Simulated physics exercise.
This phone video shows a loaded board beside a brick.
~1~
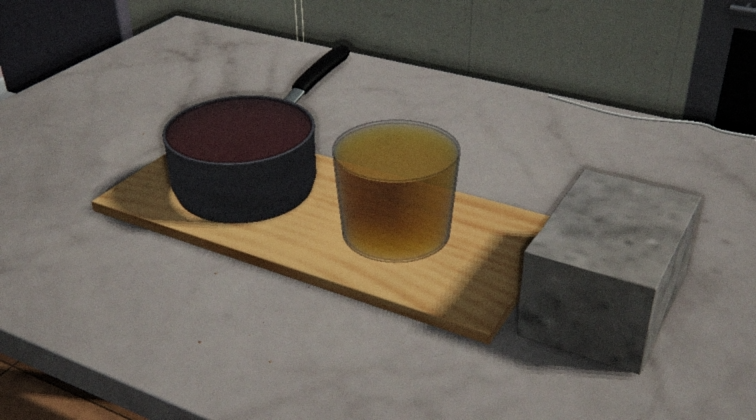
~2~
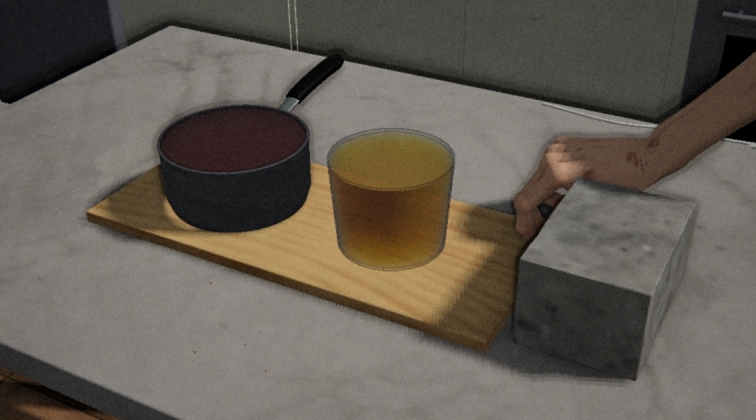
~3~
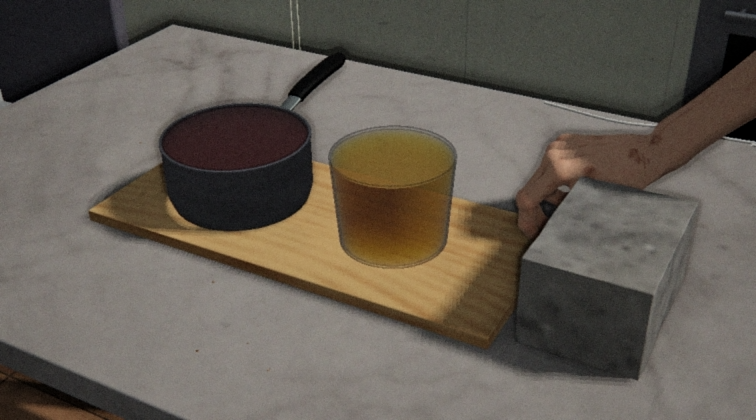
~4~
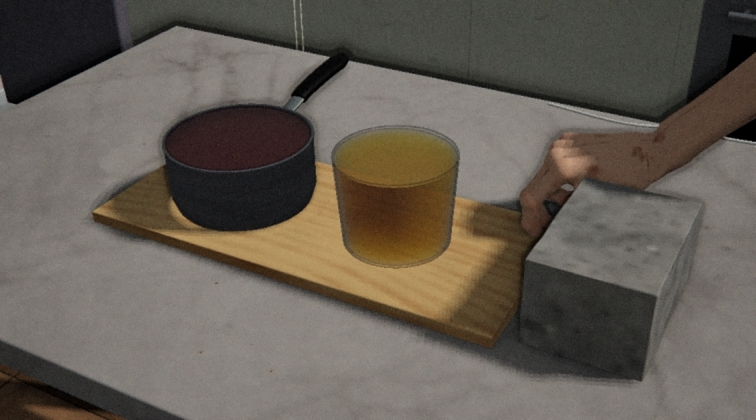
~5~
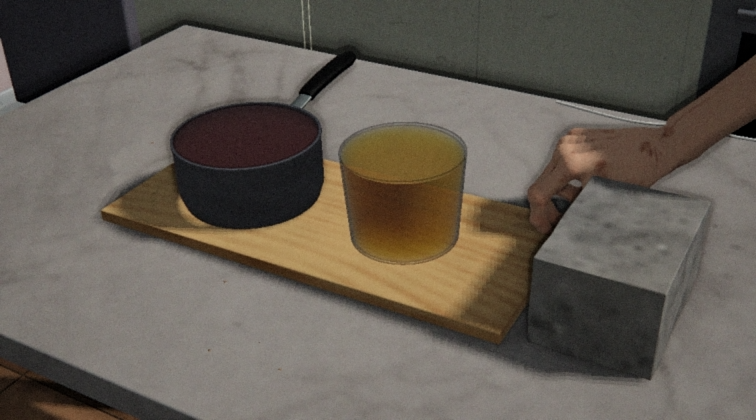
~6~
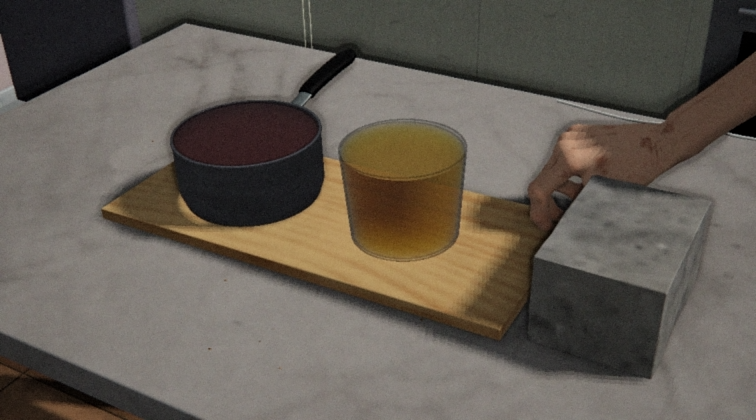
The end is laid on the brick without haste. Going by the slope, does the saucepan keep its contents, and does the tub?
Saucepan: Lets some out; tub: Lets some out.
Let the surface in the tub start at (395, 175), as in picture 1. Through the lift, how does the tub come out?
Honestly, I reckon it comes through fine.
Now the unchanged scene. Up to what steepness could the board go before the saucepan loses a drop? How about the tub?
About 4° and 6°.
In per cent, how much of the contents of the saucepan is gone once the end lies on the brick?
Result: Around 20 %.
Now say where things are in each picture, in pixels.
The board lies flat; saucepan (242, 156) nearly full; tub (396, 190) nearly full; brick (582, 314), in the first frame.
A hand takes the end of the board; saucepan nearly full, surface at (234, 140); tub nearly full, surface at (391, 160), in the second frame.
Slope near 0°; saucepan (239, 164) nearly full; tub (393, 196) nearly full, in the third frame.
The board slopes by about 1°; saucepan nearly full, surface at (239, 138); tub nearly full, surface at (396, 157); brick (583, 322), in the fourth frame.
The end is rising; saucepan (250, 162) nearly full; tub (404, 192) nearly full, in the fifth frame.
The end has come up a little; saucepan nearly full, surface at (247, 135); tub nearly full, surface at (403, 150); brick (592, 320), in the sixth frame.
Next, the board slopes by about 7°; saucepan, it has slopped over; tub, it has slopped over.
After that, the board slopes by about 14°; saucepan, it has slopped over; tub, it has slopped over.
Finally, the board slopes by about 13°, resting on the brick; saucepan, it has slopped over; tub, it has slopped over.
